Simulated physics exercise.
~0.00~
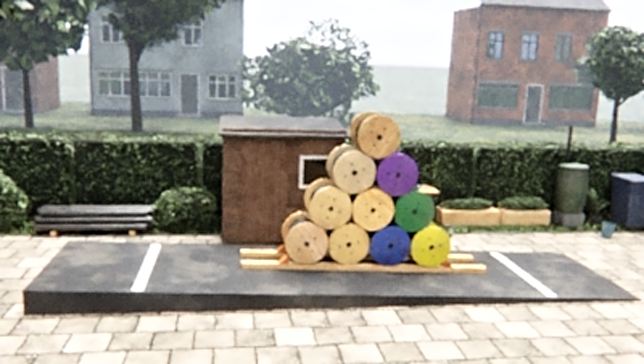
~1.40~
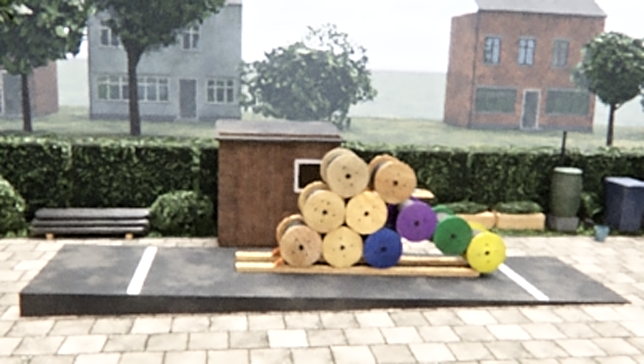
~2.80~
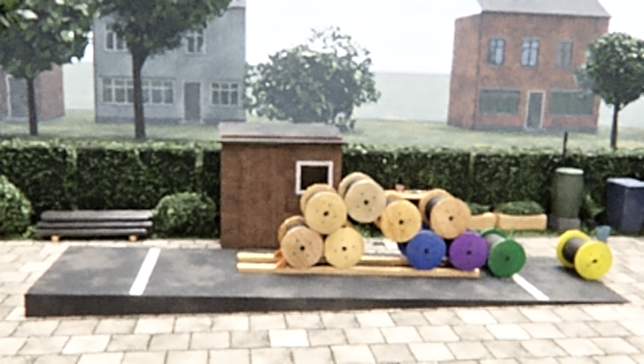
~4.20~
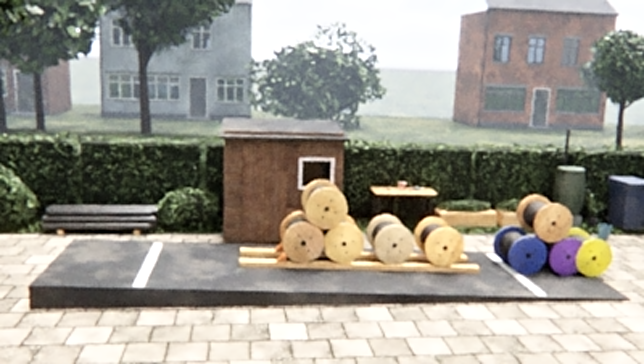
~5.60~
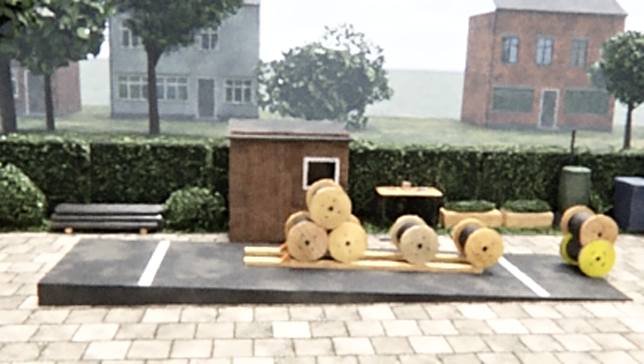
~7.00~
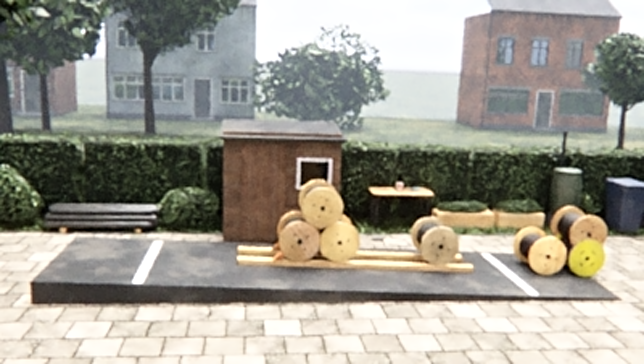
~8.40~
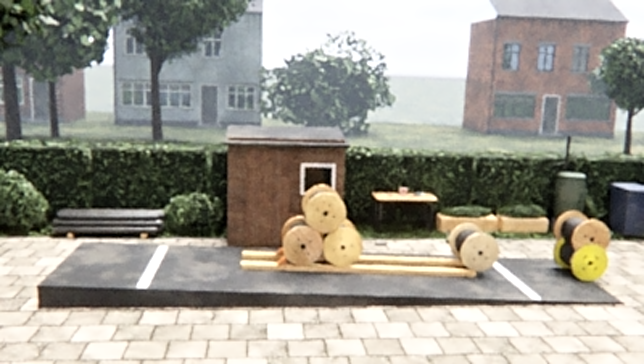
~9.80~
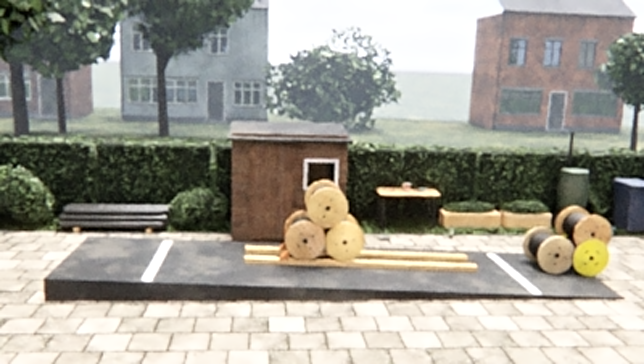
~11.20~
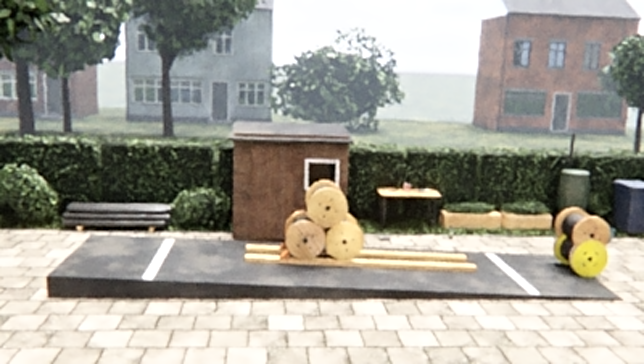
A long, dark asphalt pad lies on pale paving, seen from the front and slightly above, with a brown shed, a hedge and houses behind. On wooden bearers in the middle, ten cable reels are stacked, mostly tan, with purple, green, blue and yellow ones on the right. The right side of the stack gives way, and yellow rolls off first over the right white line, followed by green, purple and blue. Tan reels roll after them, the last one crossing alone. Finally, three tan reels remain piled on the bearers, while yellow sits clustered with others beyond the line.
